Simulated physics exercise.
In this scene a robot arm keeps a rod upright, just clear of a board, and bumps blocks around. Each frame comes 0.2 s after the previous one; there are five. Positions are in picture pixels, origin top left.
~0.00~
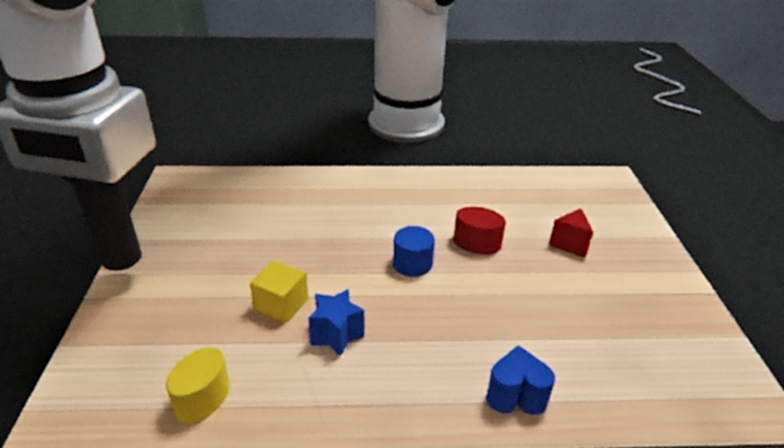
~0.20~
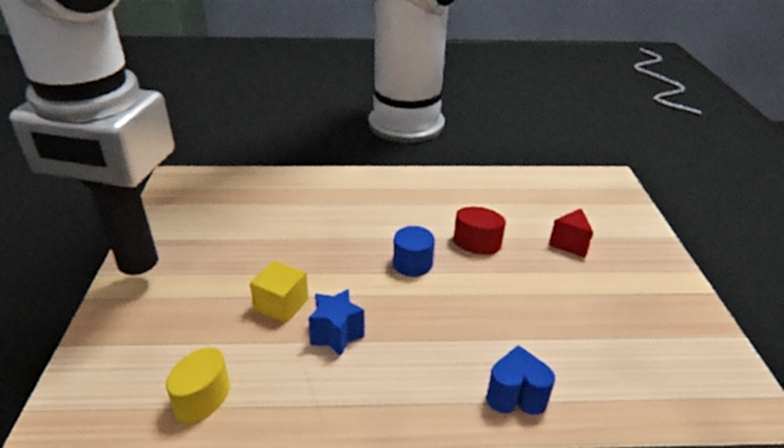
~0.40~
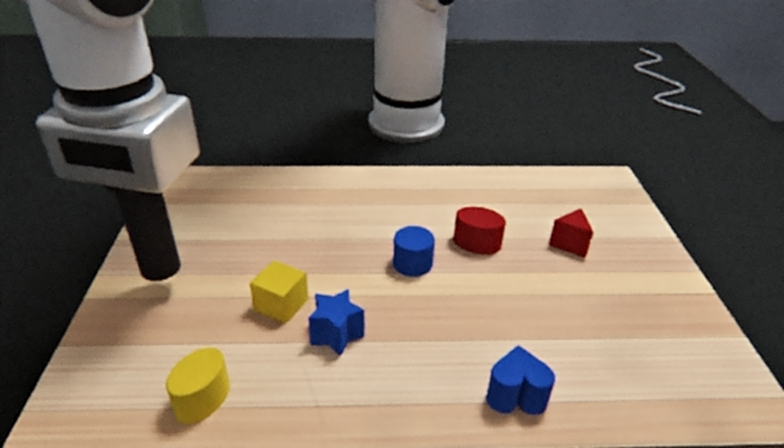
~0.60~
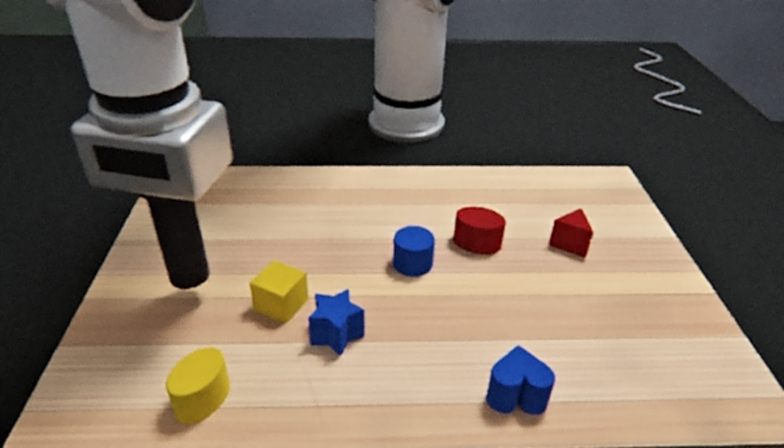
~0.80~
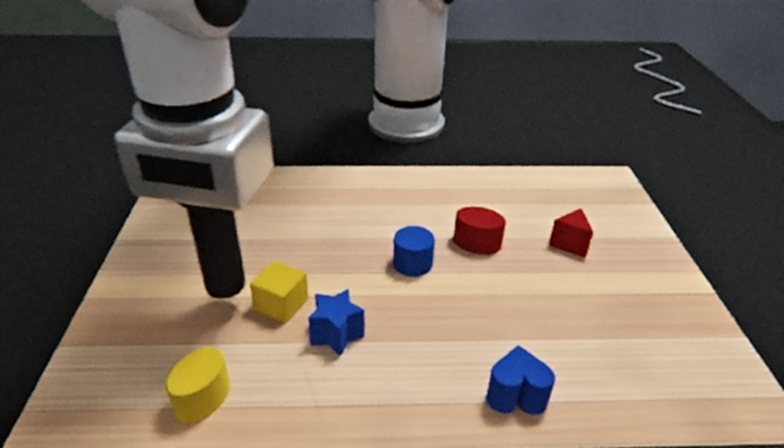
On a pale wooden board over a black surface, seen from a fixed, raised view, a robot arm holds a dark rod at the left. A yellow cube and oval block sit left of centre, near a blue star, with a blue cylinder, red oval block and red triangular block behind and a blue heart at front right. The arm moves the rod steadily rightward and slightly forward, close to the cube, while every block stays still.
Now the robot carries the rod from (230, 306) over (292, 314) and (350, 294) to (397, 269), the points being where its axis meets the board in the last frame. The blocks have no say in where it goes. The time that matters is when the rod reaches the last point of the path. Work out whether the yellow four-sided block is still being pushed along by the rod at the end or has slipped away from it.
It sits in front of the rod.
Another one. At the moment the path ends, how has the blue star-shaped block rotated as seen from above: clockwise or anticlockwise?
From the top: Clockwise.
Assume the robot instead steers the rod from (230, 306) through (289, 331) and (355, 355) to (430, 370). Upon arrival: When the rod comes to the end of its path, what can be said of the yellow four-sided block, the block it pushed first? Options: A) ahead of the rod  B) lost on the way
That would be B.
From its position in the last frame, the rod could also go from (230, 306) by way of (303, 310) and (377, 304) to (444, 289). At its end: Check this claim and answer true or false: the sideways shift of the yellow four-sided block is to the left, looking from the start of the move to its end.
It is true.
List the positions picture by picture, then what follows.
In the first frame, lower end of the rod at (122, 259), tops of blocks, yellow four-sided block at (278, 277), blue star-shaped block at (335, 306), blue circular block at (414, 237), red elliptical block at (481, 216).
In the second frame, rod at (139, 263), blocks as before.
In the third frame, rod at (161, 269), blocks as before.
In the fourth frame, rod at (190, 276), blocks as before.
In the fifth frame, rod at (226, 286), yellow four-sided block at (278, 277), blue star-shaped block at (335, 306), blue circular block at (414, 237), red elliptical block at (481, 216).
What follows on the original path. One third of the way, rod at (290, 293); yellow four-sided block at (326, 271), turned 55° anticlockwise.
Two thirds of the way, rod at (350, 274); yellow four-sided block at (378, 249), turned 80° anticlockwise; blue star-shaped block at (348, 306), turned 40° clockwise.
At the end, rod at (398, 249); yellow four-sided block at (427, 229), turned 65° anticlockwise; blue star-shaped block at (348, 306), turned 40° clockwise; blue circular block at (456, 215); red elliptical block at (494, 211), turned 30° clockwise.
